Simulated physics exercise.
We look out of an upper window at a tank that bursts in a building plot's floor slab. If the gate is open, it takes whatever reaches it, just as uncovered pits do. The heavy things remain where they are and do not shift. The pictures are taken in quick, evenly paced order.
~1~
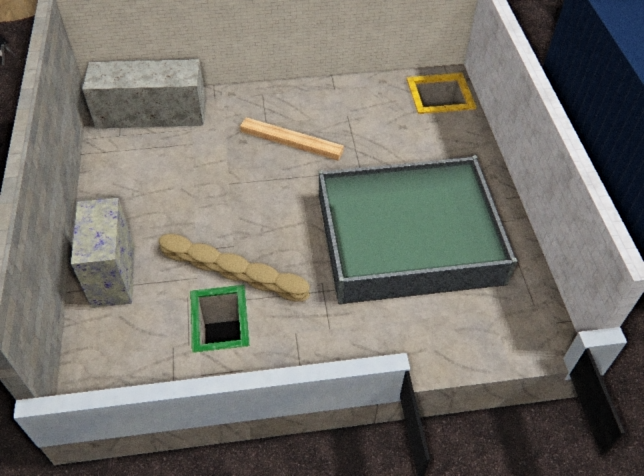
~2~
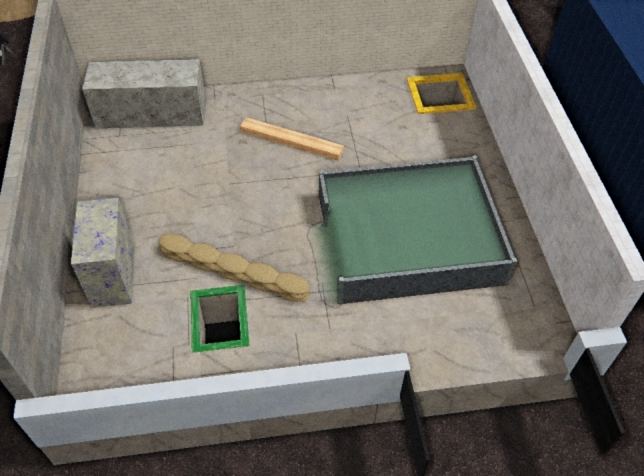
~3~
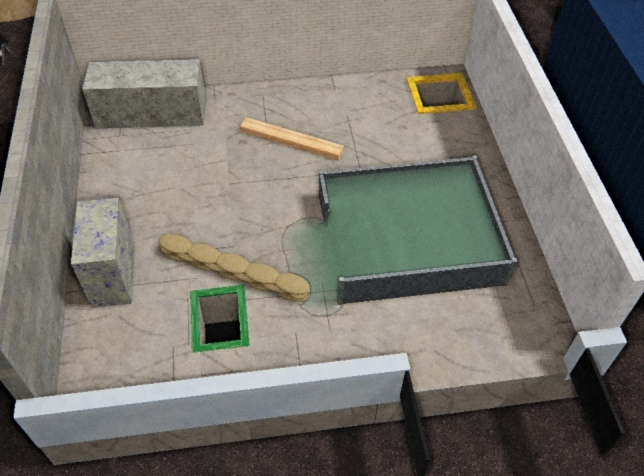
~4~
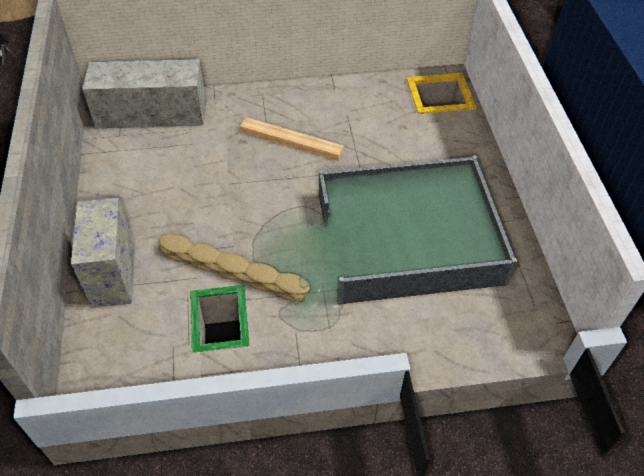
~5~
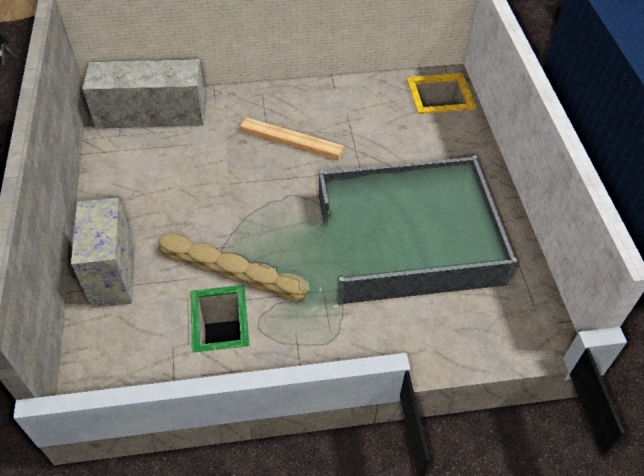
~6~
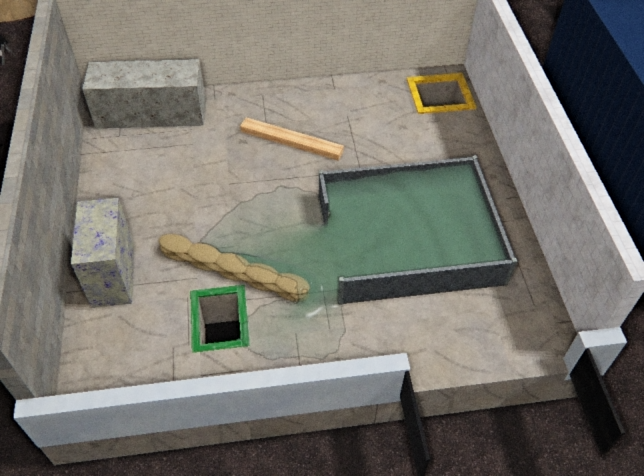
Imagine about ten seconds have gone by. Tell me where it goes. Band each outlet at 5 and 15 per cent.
Result: The gate will be a minor outlet short of five per cent. The green pit will be a middling outlet at five to fifteen per cent. The yellow pit will be a minor outlet short of five per cent.
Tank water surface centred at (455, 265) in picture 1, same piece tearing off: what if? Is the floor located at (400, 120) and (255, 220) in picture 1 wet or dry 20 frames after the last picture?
Taking the two spots in the order asked: The first is left untouched and the second is waterlogged.
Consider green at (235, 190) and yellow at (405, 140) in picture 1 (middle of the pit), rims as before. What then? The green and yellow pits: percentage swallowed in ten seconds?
Looks like green collects 25 percent and yellow collects 0 percent.
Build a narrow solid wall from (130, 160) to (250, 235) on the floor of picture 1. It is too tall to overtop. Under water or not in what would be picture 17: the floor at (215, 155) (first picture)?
Submerged.
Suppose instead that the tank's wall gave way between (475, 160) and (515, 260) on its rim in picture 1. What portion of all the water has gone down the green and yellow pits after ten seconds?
Green about 0 %, yellow about 15 %.
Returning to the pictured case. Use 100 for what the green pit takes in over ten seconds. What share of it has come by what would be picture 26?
Close to 20 percent.
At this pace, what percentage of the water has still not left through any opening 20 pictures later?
Estimate: 98 per cent.
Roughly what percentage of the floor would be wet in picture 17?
It comes to roughly 30 in a hundred.
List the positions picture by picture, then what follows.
The open tank at (412, 218) is whole and still, in the first picture.
The front is at (320, 226), out from the gap at (335, 256), in the second picture.
The front is at (304, 222), out from the gap at (335, 257), in the third picture.
Water pours out at (335, 257) and has run to (262, 235), in the fourth picture.
Water pours out at (335, 258) and has run to (226, 251), in the fifth picture.
Water pours out at (335, 257) and has run to (204, 247), in the sixth picture.
A moment on, water covers 15 % of the floor; the gate 0 %, the green pit 0 %, the yellow pit 0 %.
Next, water covers 30 % of the floor; the gate 0 %, the green pit 1 %, the yellow pit 0 %.
Then, water covers 50 % of the floor; the gate 0 %, the green pit 1 %, the yellow pit 0 %.
Later, water covers 65 % of the floor; the gate 0 %, the green pit 2 %, the yellow pit 0 %.
In the end, water covers 85 % of the floor; the gate 1 %, the green pit 7 %, the yellow pit 1 %.
